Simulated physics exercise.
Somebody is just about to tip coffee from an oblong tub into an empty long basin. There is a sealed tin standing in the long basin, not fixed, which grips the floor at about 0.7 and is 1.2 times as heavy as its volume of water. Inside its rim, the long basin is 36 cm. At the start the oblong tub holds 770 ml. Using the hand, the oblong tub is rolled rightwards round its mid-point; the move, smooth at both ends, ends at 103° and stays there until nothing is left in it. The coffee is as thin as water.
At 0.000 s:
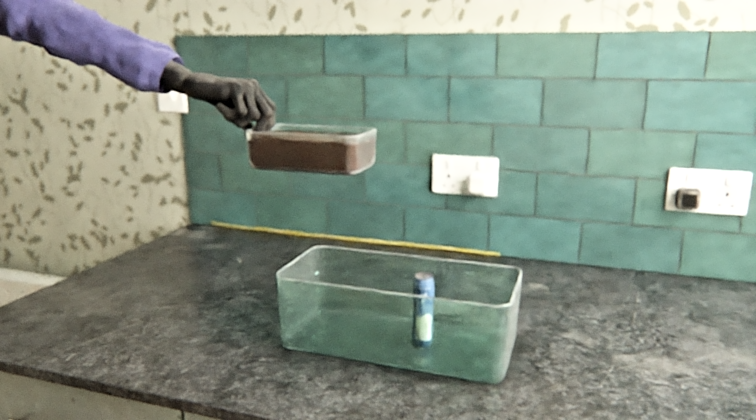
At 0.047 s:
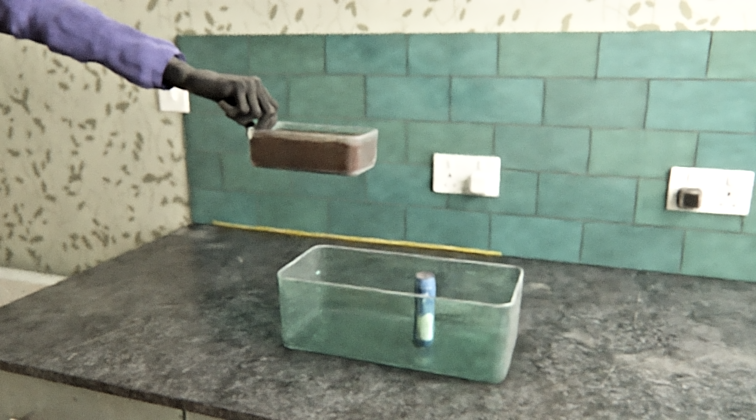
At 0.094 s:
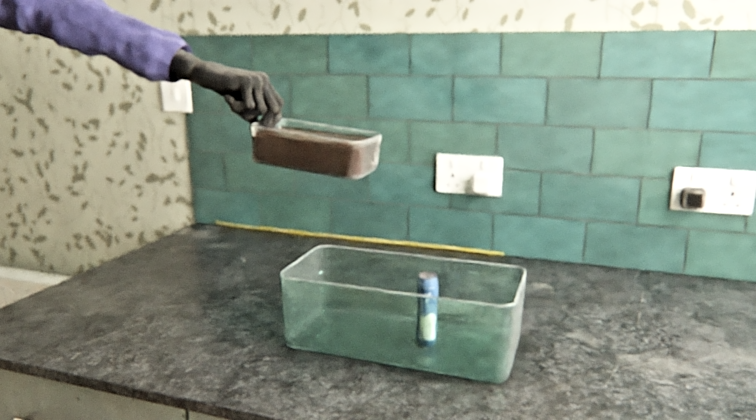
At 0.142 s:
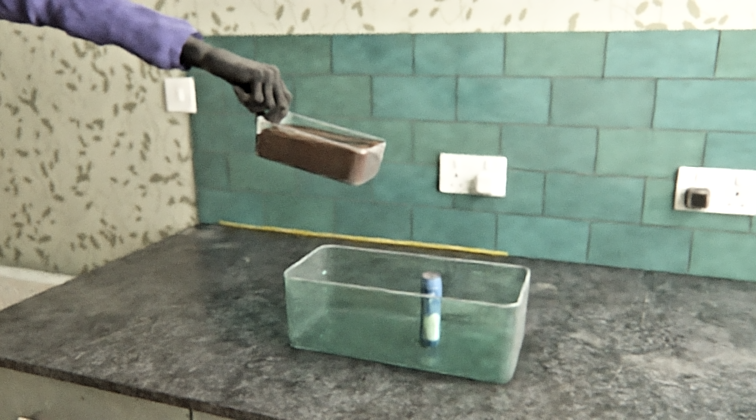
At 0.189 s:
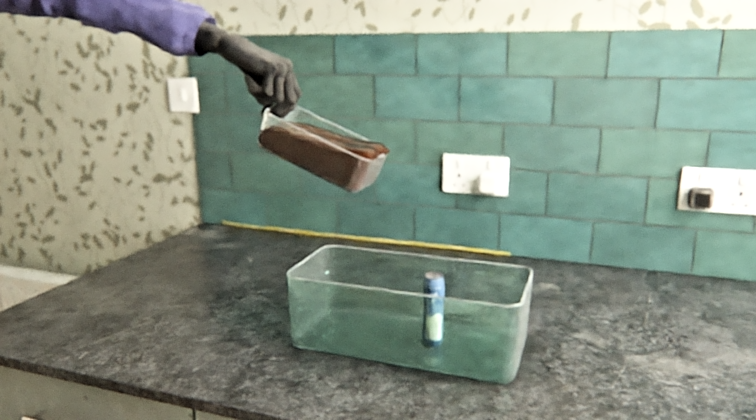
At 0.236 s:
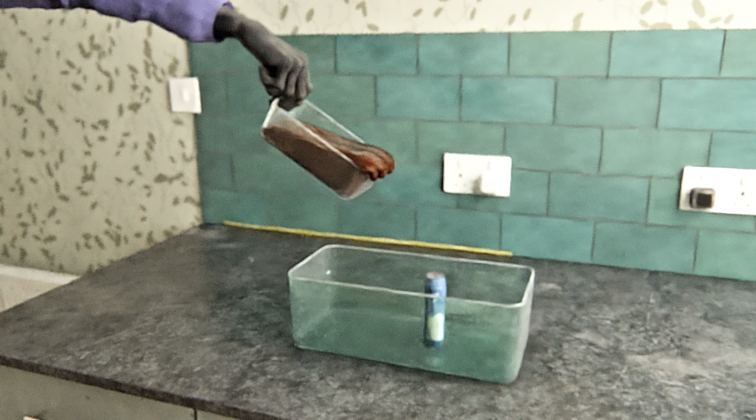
A gloved-looking dark hand tilts a clear tub of brown liquid rightwards above a glass basin.
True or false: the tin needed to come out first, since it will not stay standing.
True.
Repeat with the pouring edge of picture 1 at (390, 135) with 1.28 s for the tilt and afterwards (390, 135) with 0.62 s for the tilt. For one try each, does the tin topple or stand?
First it remains upright; then it stays up.
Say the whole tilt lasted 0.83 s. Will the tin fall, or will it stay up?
Result: Tin upright.
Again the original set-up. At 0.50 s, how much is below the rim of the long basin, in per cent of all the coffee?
Near 38 in a hundred.
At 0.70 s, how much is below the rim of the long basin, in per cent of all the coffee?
Some 90 percent.
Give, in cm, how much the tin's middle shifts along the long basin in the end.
It finishes around 7.5 cm from where it began.
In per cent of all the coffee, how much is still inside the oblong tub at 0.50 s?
Portion remaining: Approx. 7 per cent.
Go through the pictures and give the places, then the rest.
It leans 0°; its right rim is at (367, 134); the coffee meets the walls at (262, 133) and (367, 139); the long basin's rim runs from (295, 261) to (516, 288); the tin's top is at (424, 279), in the first frame.
It leans 1°; its right rim is at (369, 135); the coffee meets the walls at (264, 132) and (369, 139), in the second frame.
It leans 6°; its right rim is at (373, 140); the coffee meets the walls at (267, 130) and (373, 141), in the third frame.
It leans 13°; its right rim is at (377, 148); the coffee meets the walls at (272, 127) and (377, 145), in the fourth frame.
It leans 22°; its right rim is at (379, 157); the coffee meets the walls at (275, 125) and (375, 150); 3 per cent is over the edge, in the fifth frame.
It leans 33°; its right rim is at (379, 169); the coffee meets the walls at (277, 123) and (365, 151); 10 per cent is over the edge, in the sixth frame.
Then, 0.50 s in, the tilt is 94° and 7 per cent is still to pour; the tin stands where it began.
Then, 0.70 s in, the tilt is 103° and 1 per cent is still to pour; the tin leans 15°.
Then, 0.90 s in, the tilt is 103° and 0 per cent is still to pour; the tin leans 27°.
Then, 1.12 s in, the tilt is 103° and 0 per cent is still to pour; the tin lies on its side.
Finally, the tin lies on its side.
